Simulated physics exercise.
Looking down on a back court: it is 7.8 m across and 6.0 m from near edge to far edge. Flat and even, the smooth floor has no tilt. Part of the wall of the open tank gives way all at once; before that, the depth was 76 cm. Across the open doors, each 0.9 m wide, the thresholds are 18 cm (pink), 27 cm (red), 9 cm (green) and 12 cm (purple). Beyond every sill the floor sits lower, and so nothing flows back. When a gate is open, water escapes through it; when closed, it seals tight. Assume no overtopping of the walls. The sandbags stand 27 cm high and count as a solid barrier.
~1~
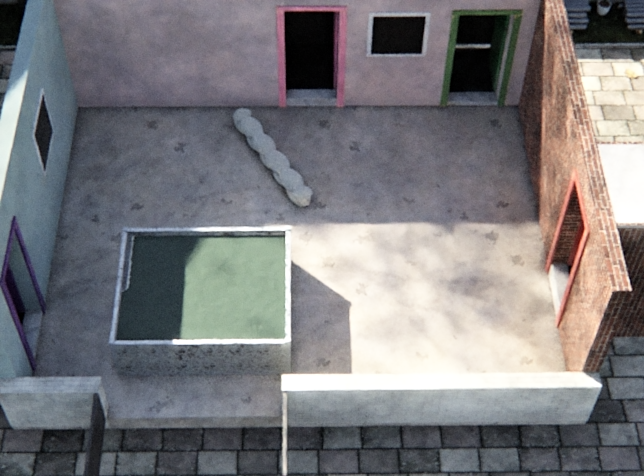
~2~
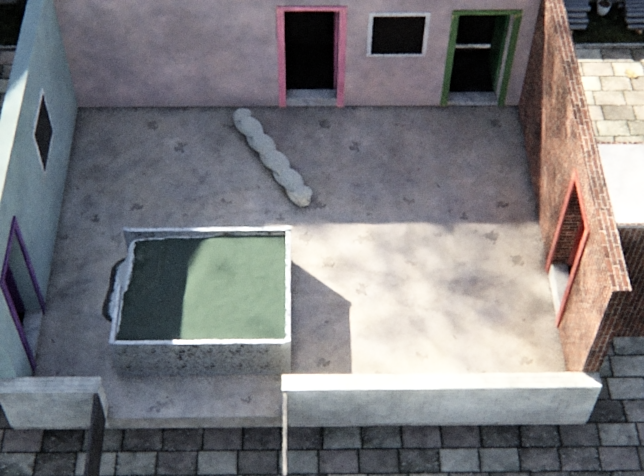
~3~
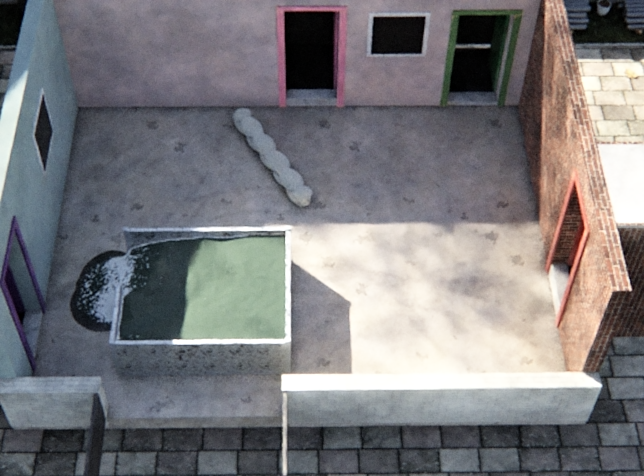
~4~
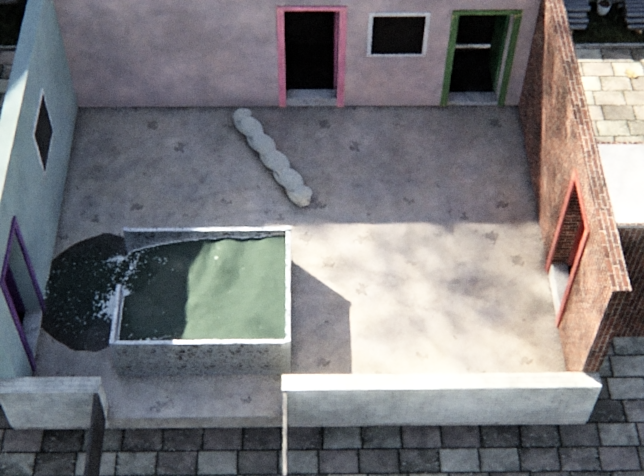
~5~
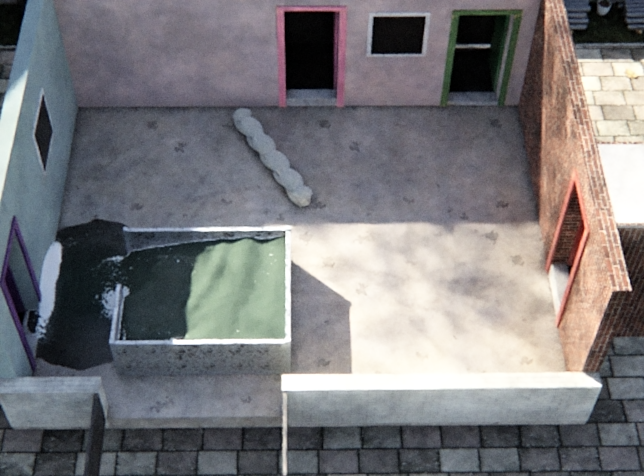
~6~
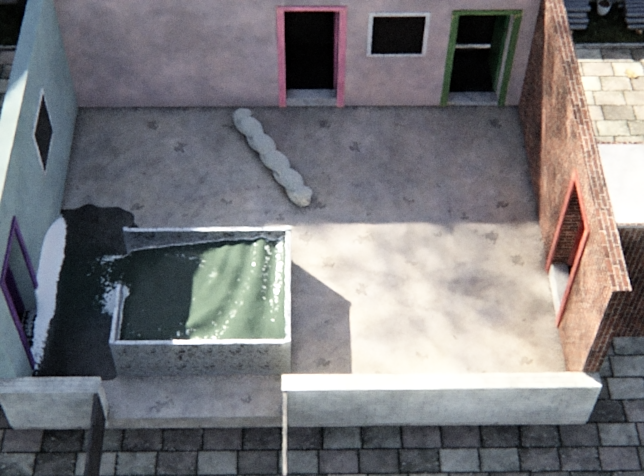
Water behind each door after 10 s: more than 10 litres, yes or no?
Pink door: No; red door: No; green door: No; purple door: Yes.
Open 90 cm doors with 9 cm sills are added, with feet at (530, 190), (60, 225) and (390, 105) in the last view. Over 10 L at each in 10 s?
Taking them in order, the first gets too little, the second enough and the third too little.
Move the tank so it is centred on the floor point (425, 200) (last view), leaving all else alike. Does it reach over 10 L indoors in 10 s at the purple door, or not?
Then: Purple not over.
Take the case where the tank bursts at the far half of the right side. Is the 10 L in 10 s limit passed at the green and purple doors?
The green door comes out more than that and the purple door less than that.
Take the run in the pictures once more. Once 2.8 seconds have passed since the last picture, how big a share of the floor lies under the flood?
About 35 per cent.
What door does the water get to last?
That's the red door.
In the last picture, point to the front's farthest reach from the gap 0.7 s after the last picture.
(75, 129).
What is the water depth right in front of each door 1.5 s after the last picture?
Depths: Pink door 0 cm, red door 0 cm, green door 0 cm, purple door 26 cm.
Then, 0.7 s after the last picture water covers 10 % of the floor and is deepest (54 cm) near (60, 290); pink door not reached, red door not reached, green door not reached, purple door 26 cm at the sill, 36 L in.
Then, 1.5 s after the last picture water covers 20 % of the floor and is deepest (46 cm) near (48, 290); pink door not reached, red door not reached, green door not reached, purple door 26 cm at the sill, 98 L in.
Then, 2.8 s after the last picture water covers 35 % of the floor and is deepest (33 cm) near (60, 290); pink door 5 cm at the sill, 0 L in, red door not reached, green door not reached, purple door 18 cm at the sill, 161 L in.
Then, 5.3 s after the last picture water covers 75 % of the floor and is deepest (22 cm) near (48, 290); pink door 3 cm at the sill, 0 L in, red door 2 cm at the sill, 0 L in, green door 2 cm at the sill, 0 L in, purple door 12 cm at the sill, 198 L in.
Then, 9.3 s after the last picture water covers 90 % of the floor and is deepest (15 cm) near (29, 403); pink door 2 cm at the sill, 0 L in, red door 9 cm at the sill, 0 L in, green door 4 cm at the sill, 0 L in, purple door 8 cm at the sill, 203 L in.
